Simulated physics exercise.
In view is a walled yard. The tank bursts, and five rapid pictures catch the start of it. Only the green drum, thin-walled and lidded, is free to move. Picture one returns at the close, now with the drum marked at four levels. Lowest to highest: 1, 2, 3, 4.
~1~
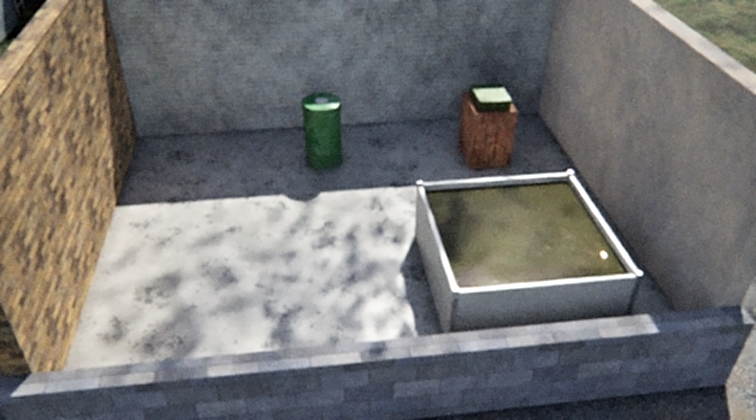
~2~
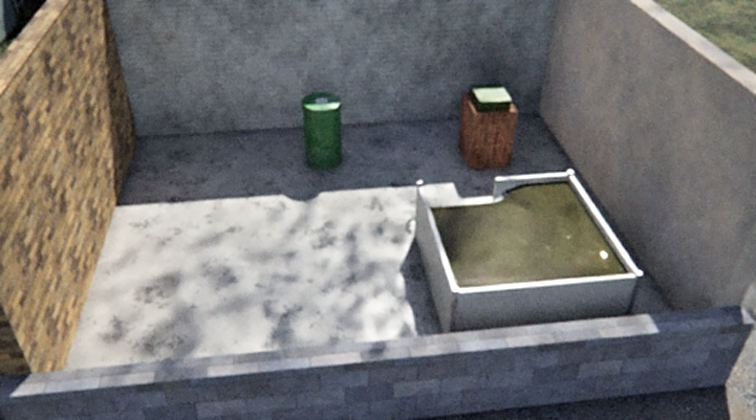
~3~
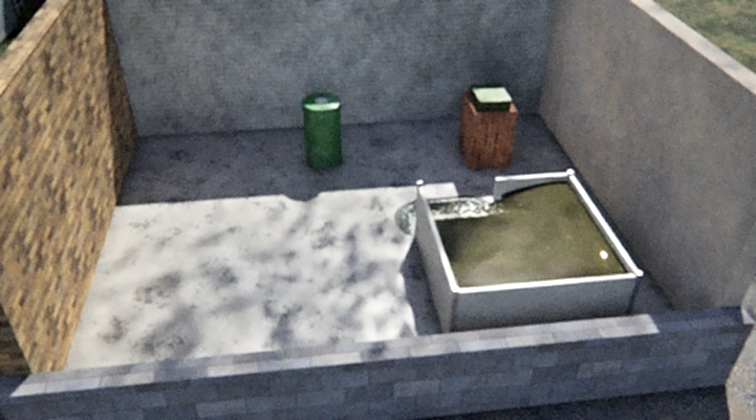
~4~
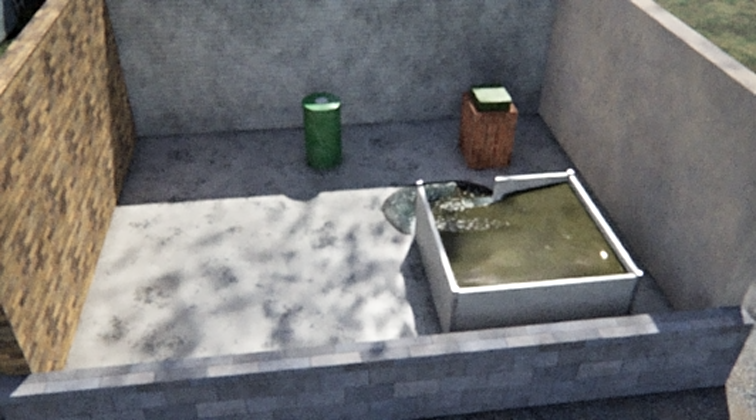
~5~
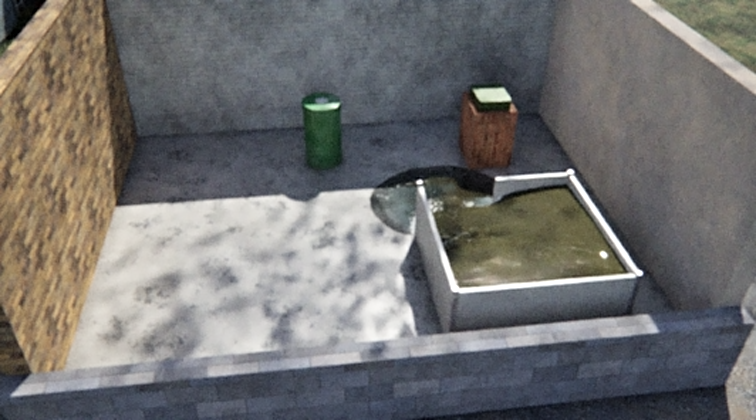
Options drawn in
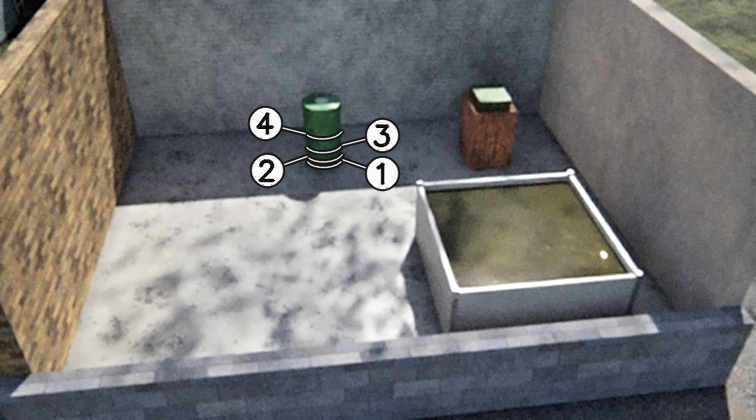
In a walled yard, a white-rimmed tank full of murky water stands near a green drum and a reddish-brown block. A gap opens in the tank's back wall at the left, and water pours out, spreading over the ground behind and beside the tank while the drum stays still.
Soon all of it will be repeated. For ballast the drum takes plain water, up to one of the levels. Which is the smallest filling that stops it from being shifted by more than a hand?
Use mark 3.
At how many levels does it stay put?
Two of them.
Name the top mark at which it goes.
It is 2.
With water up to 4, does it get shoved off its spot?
No, that is safe.
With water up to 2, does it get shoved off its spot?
Yes, that goes wrong.
On the marked copy, 1 at (325, 167); 2 at (325, 161); 3 at (325, 152); 4 at (324, 138); from the bottom up 1, 2, 3, 4.
With 1, it is pushed about 5 times its own width away.
With 2, it is pushed about 3 times its own width away.
With 3, it does not move.
With 4, it does not move.
